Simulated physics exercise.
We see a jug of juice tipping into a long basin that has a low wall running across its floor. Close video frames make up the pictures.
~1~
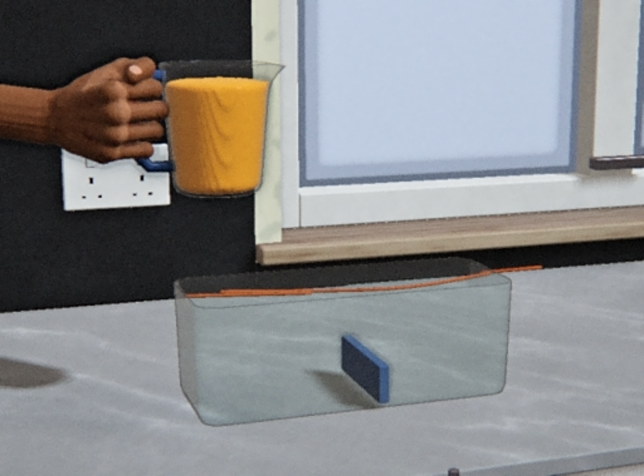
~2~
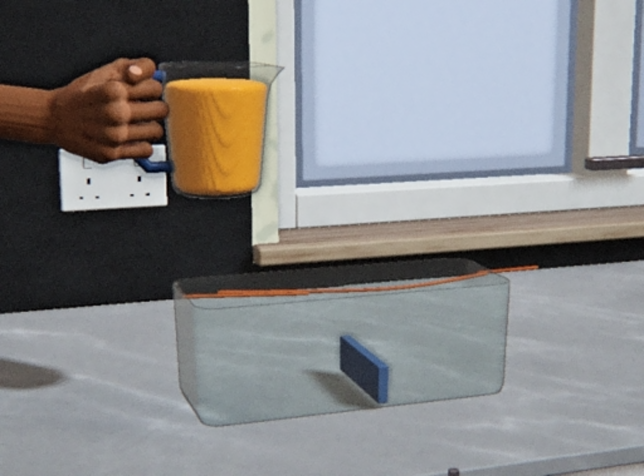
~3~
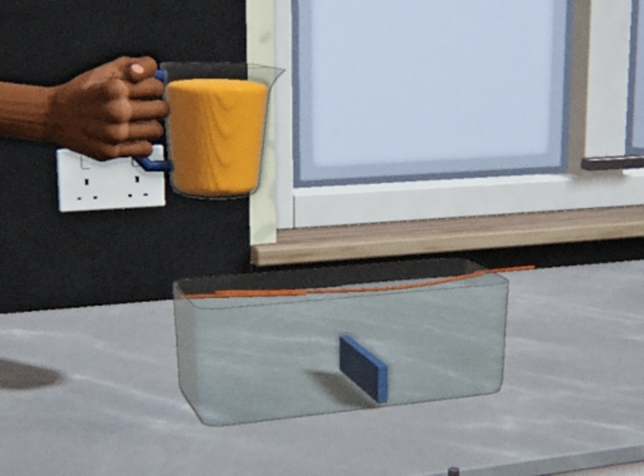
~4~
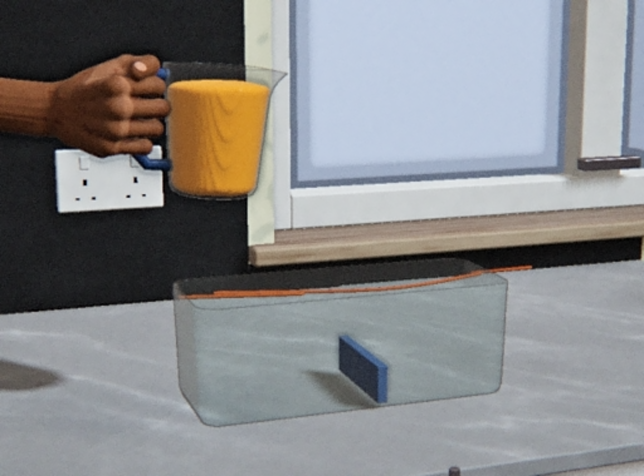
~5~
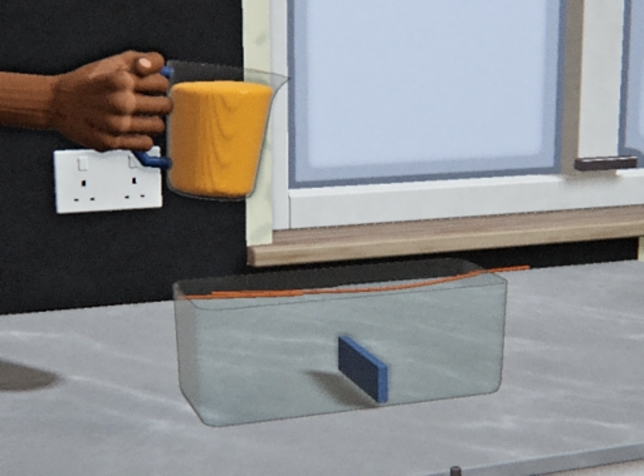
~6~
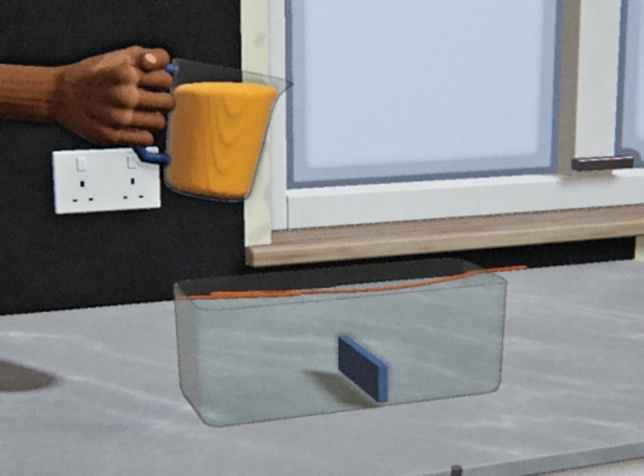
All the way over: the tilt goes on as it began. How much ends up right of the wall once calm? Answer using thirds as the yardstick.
Between a third and two thirds of it.
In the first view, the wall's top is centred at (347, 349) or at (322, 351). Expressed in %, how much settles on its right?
Estimated: 70 % first, 90 % second.
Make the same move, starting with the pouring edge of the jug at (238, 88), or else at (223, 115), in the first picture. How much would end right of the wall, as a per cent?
Close to 5 in a hundred, and close to 5 in a hundred.
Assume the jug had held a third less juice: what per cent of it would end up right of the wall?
Some 20 parts in a hundred, give or take.
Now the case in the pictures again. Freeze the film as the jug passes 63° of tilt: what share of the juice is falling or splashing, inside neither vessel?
Airborne share: Approx. 15 %.
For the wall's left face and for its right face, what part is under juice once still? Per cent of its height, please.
Left of the wall 40 %, right of the wall 50 %.
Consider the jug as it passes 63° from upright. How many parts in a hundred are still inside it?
About 80 % remains.
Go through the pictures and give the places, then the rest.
It leans 0°; its right rim is at (285, 64); the juice meets the walls at (165, 85) and (266, 82); the long basin's rim runs from (184, 296) to (490, 271); the wall's top is at (365, 352), in the first frame.
It leans 0°; its right rim is at (284, 66); the juice meets the walls at (164, 86) and (264, 83), in the second frame.
It leans 2°; its right rim is at (285, 68); the juice meets the walls at (165, 86) and (264, 85), in the third frame.
It leans 4°; its right rim is at (287, 72); the juice meets the walls at (167, 86) and (267, 86), in the fourth frame.
It leans 7°; its right rim is at (290, 77); the juice meets the walls at (171, 88) and (270, 87), in the fifth frame.
It leans 11°; its right rim is at (293, 83); the juice meets the walls at (174, 90) and (277, 88), in the sixth frame.
A moment on, the jug is tipped part way and 78 per cent is still to pour, 1 is left of the wall and 4 right of it.
Next, the jug is tipped right over and 22 per cent is still to pour, 19 is left of the wall and 40 right of it.
Then the jug is tipped right over and 0 per cent is still to pour, 50 is left of the wall and 46 right of it.
Later the jug is tipped right over and 0 per cent is still to pour, 51 is left of the wall and 47 right of it.
At rest 51 per cent lies left of the wall, 47 right of it and 2 outside.
